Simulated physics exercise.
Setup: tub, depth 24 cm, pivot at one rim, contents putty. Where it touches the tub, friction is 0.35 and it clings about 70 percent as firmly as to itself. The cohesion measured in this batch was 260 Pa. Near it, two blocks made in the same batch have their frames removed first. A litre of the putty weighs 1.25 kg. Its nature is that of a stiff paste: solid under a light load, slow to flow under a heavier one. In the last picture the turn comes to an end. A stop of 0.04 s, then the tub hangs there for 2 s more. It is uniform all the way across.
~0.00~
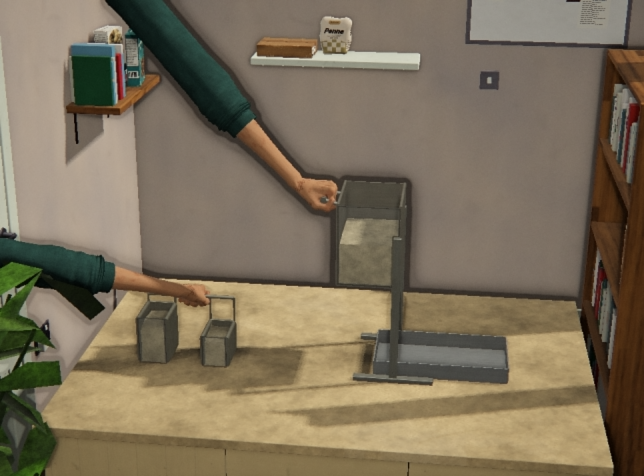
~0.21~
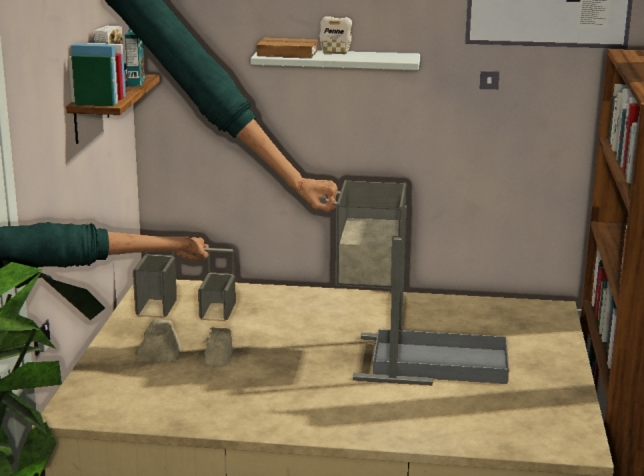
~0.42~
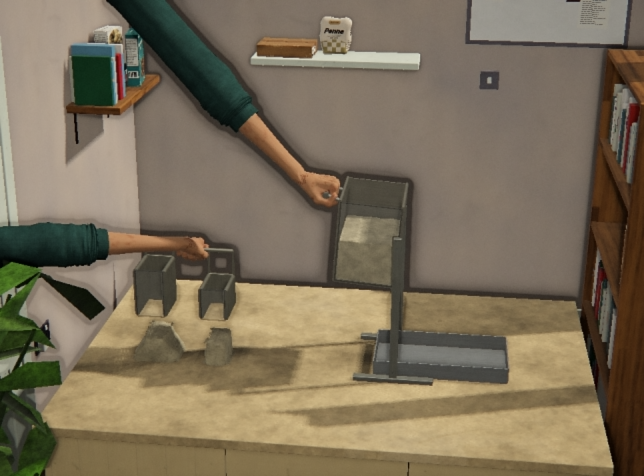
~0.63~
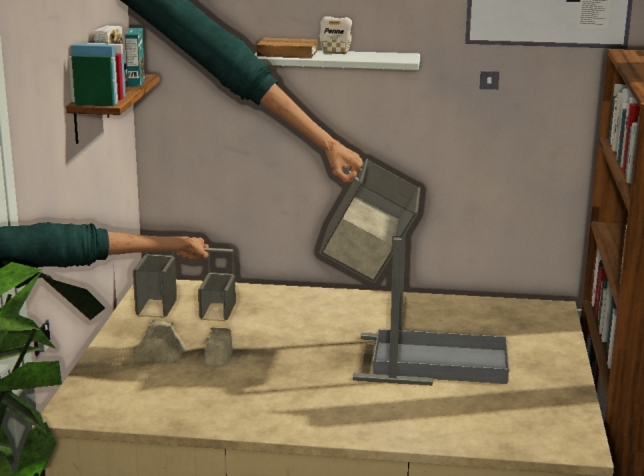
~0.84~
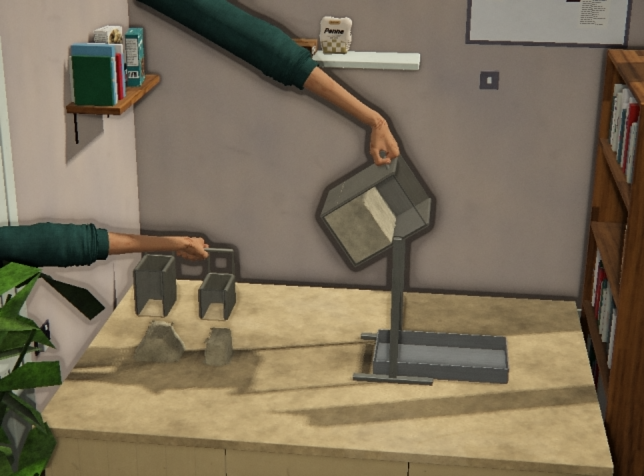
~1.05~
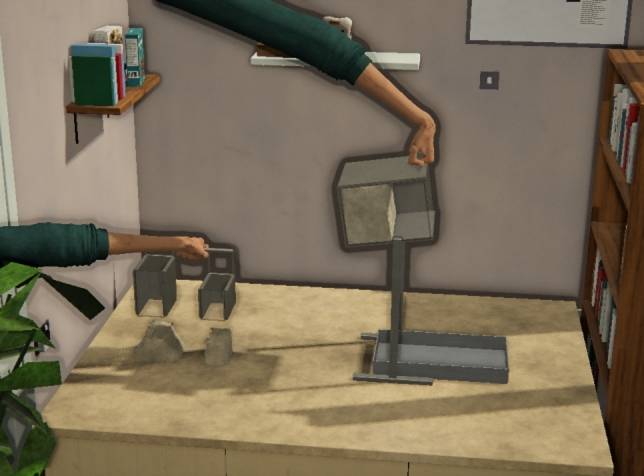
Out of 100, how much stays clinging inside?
100 %.
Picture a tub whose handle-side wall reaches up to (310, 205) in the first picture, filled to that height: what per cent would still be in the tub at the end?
Close to 70 per cent would still be in the tub.
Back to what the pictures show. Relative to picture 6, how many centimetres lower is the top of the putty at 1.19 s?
About 3 cm.
By 1.19 s, the tub is at 81 degrees and holds 100 %.
By 1.36 s, the tub is at 81 degrees and holds 100 %.
By 1.53 s, the tub is at 81 degrees and holds 100 %.
By 1.70 s, the tub is at 81 degrees and holds 100 %.
By 3.05 s, at the end, the tub is at 81 degrees and holds 100 %.
